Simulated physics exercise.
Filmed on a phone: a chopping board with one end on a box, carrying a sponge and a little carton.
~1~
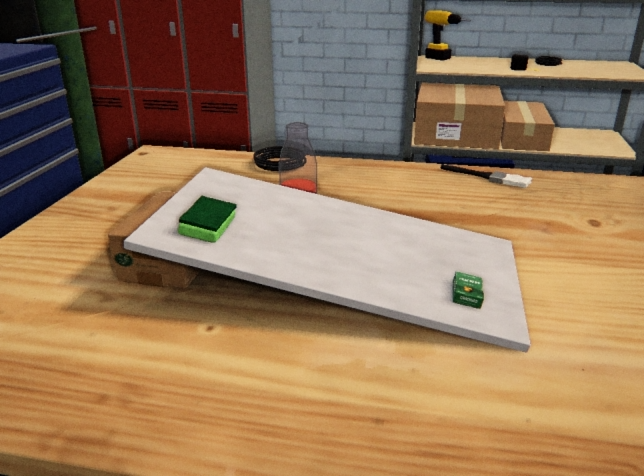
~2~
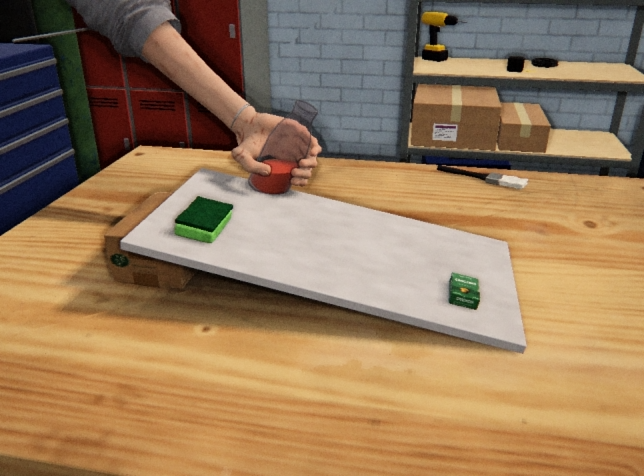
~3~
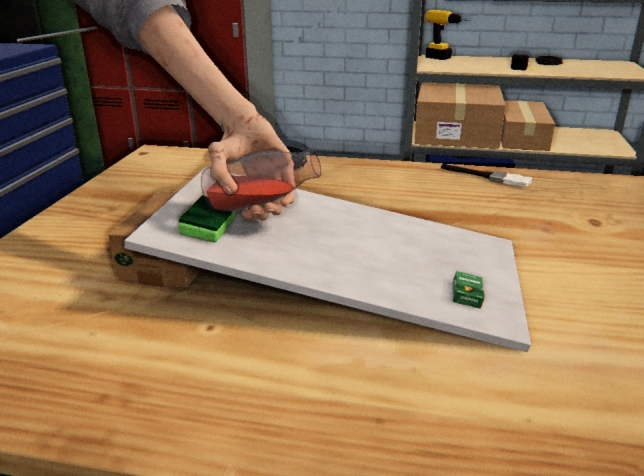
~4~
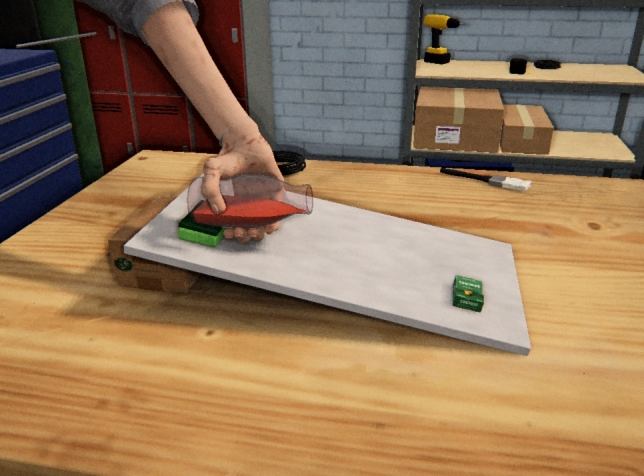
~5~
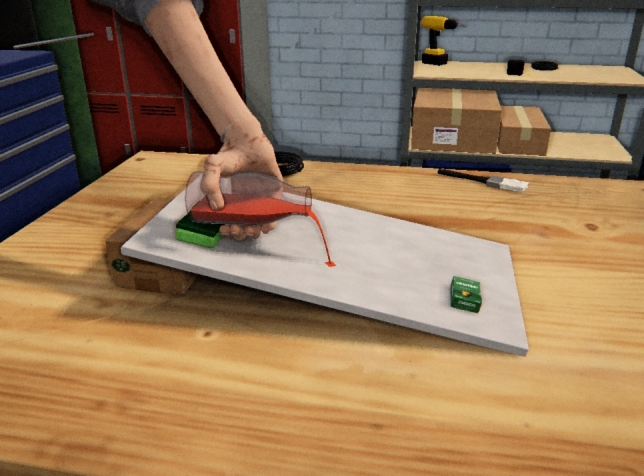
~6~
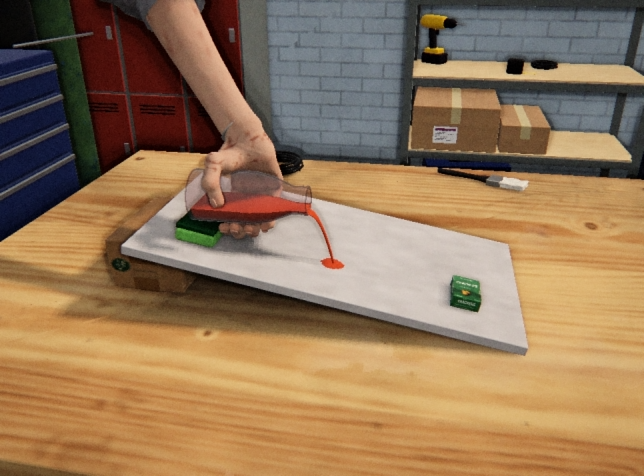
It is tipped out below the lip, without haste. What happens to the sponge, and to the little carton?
The sponge stays dry and the little carton gets wet.
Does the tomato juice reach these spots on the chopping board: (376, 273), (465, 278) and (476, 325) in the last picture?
First reached, second soaked, third reached.
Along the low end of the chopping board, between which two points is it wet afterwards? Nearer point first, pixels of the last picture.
From about (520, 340) to (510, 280).
Shortly, it runs down to the right; the sponge is still dry; the little carton is wet along its edge.
Then, it runs down to the right and off the end; the sponge is still dry; the little carton is wet along its edge.
At the finish, it runs down to the right and off the end; the sponge is still dry; the little carton is wet along its edge.
